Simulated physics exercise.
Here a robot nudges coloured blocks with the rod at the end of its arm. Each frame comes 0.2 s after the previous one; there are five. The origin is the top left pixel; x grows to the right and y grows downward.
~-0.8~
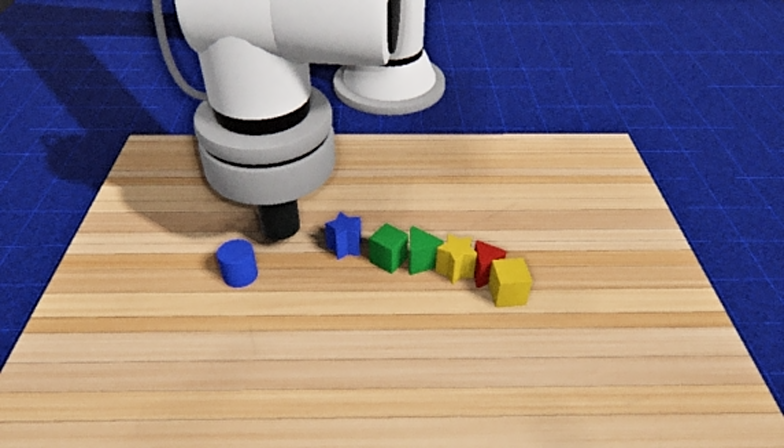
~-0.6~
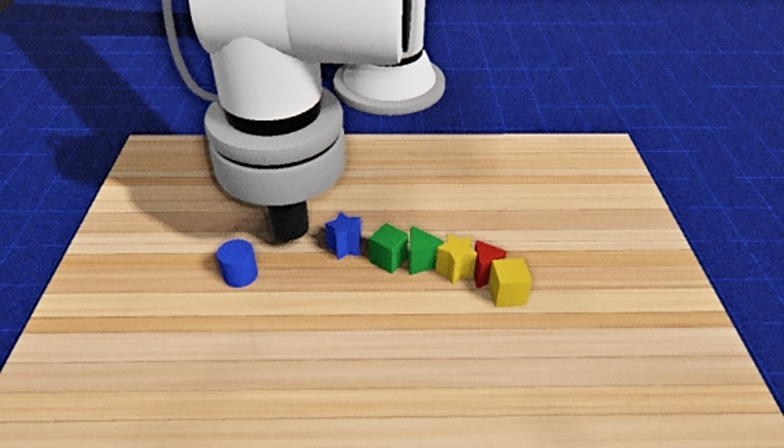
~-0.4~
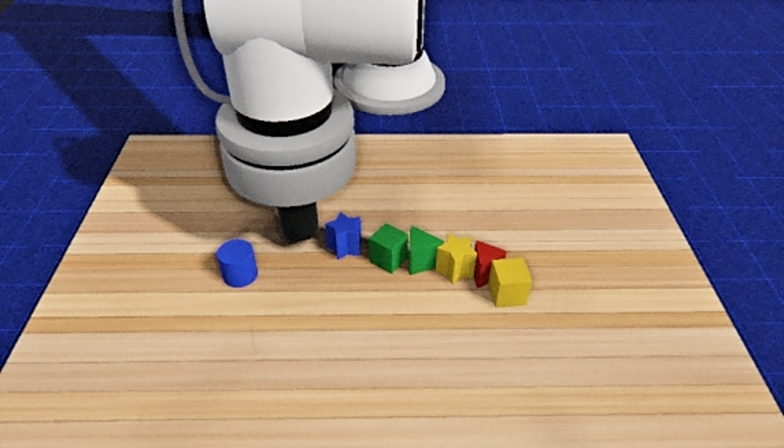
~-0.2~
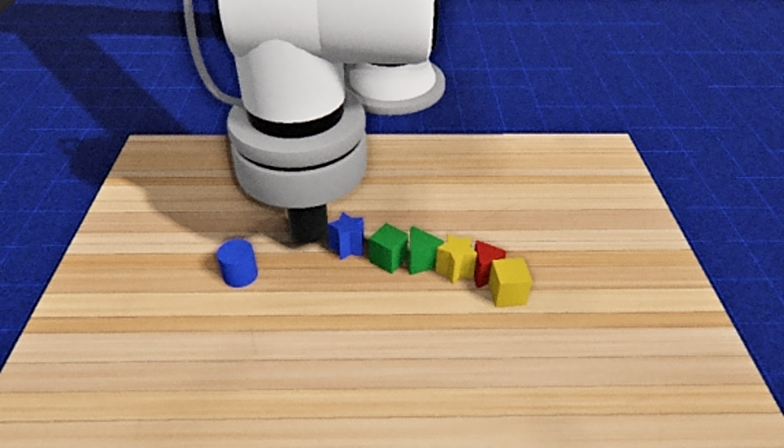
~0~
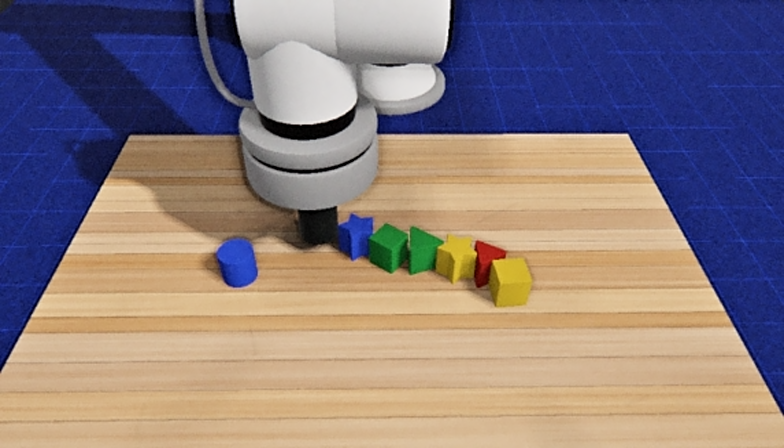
A robot arm's black rod slid right across the wooden board toward a row of coloured blocks, then nudged the blue star a little to the right, closer to the green cube.
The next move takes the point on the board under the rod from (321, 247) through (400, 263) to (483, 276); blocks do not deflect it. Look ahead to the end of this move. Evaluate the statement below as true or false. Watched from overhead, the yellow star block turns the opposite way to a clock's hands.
That statement is not accurate.
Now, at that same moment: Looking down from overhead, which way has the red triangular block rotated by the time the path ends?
Answer: Clockwise.
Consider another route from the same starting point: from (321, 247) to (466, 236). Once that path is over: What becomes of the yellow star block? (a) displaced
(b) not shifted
Choice a: Displaced.
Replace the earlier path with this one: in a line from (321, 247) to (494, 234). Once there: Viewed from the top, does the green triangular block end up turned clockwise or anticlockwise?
It rotates counterclockwise.
The first path, step by step. One third of the way, rod (373, 243); blue star block (404, 242), turned 60° clockwise; green square piece (425, 260), turned 70° anticlockwise; green triangular block (437, 238), turned 30° anticlockwise; yellow star block (467, 246); red triangular block (495, 252).
Two thirds of the way, rod (429, 253); blue star block (464, 243), turned 40° clockwise; green square piece (441, 270), turned 50° anticlockwise; green triangular block (478, 223), turned 15° anticlockwise; yellow star block (495, 243), turned 35° clockwise; red triangular block (520, 254), turned 30° clockwise.
At the end, rod (486, 261); blue star block (516, 242), turned 15° clockwise; green square piece (445, 272), turned 30° anticlockwise; green triangular block (498, 220), turned 95° anticlockwise; yellow star block (547, 240), turned 65° clockwise; red triangular block (562, 259), turned 55° clockwise.
